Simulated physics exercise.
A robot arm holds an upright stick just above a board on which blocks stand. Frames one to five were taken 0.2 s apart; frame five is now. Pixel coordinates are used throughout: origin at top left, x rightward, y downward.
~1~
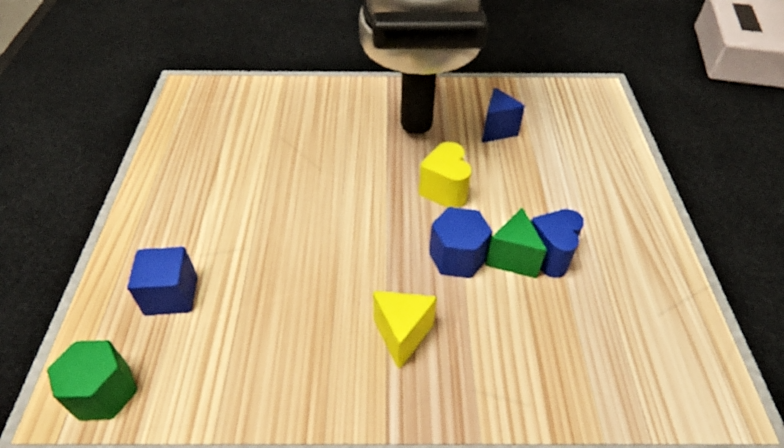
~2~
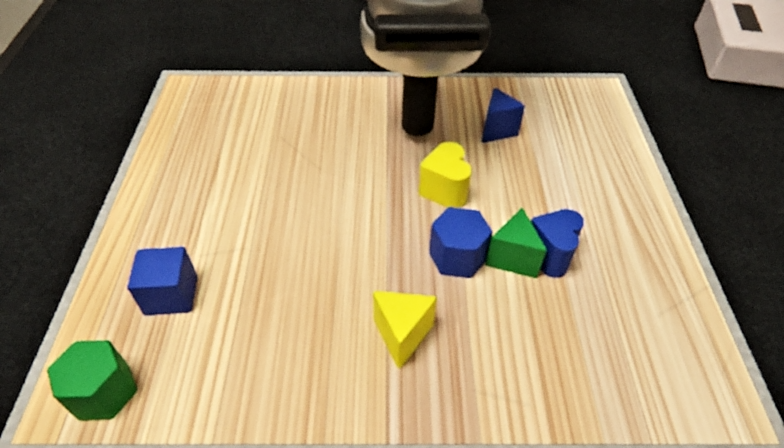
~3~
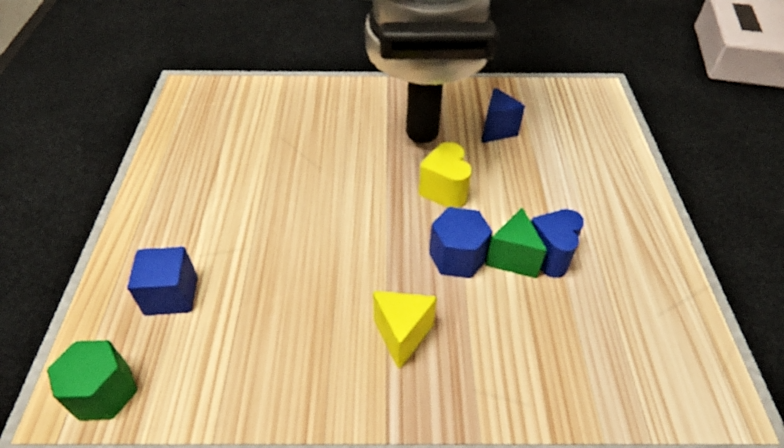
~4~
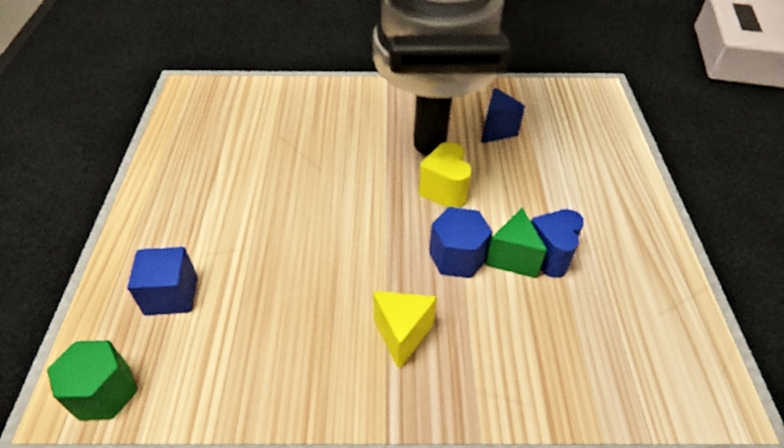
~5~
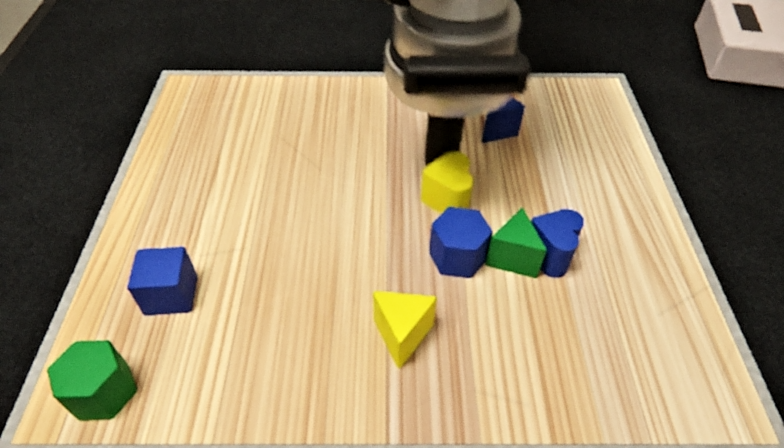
Robot arm with black stick moving slightly down and right over a wooden board, nudging a yellow heart among colourful blocks.
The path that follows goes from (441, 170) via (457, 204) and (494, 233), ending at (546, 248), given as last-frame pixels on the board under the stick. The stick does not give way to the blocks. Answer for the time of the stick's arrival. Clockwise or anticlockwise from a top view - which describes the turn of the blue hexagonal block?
Seen from overhead, it turns anticlockwise.
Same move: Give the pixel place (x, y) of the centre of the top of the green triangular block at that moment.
About (544, 247).
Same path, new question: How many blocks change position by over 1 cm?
The way I see it, the answer is three or more.
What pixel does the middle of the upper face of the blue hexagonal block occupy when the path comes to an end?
At (458, 255).
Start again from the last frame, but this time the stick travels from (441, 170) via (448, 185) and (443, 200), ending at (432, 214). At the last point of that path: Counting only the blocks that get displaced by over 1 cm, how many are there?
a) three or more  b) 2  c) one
b
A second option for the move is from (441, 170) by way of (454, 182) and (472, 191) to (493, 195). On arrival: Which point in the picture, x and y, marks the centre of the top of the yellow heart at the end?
My estimate: (464, 188).
What follows on the original path. One third of the way, stick (458, 198); yellow heart (453, 205), turned 40° clockwise; blue hexagonal block (459, 250), turned 25° anticlockwise.
Two thirds of the way, stick (495, 226); yellow heart (454, 217), turned 85° clockwise; blue hexagonal block (458, 255), turned 30° anticlockwise.
At the end, stick (549, 241); yellow heart (454, 217), turned 85° clockwise; blue hexagonal block (458, 255), turned 30° anticlockwise; green triangular block (544, 247), turned 50° clockwise; blue heart (597, 237), turned 45° clockwise.
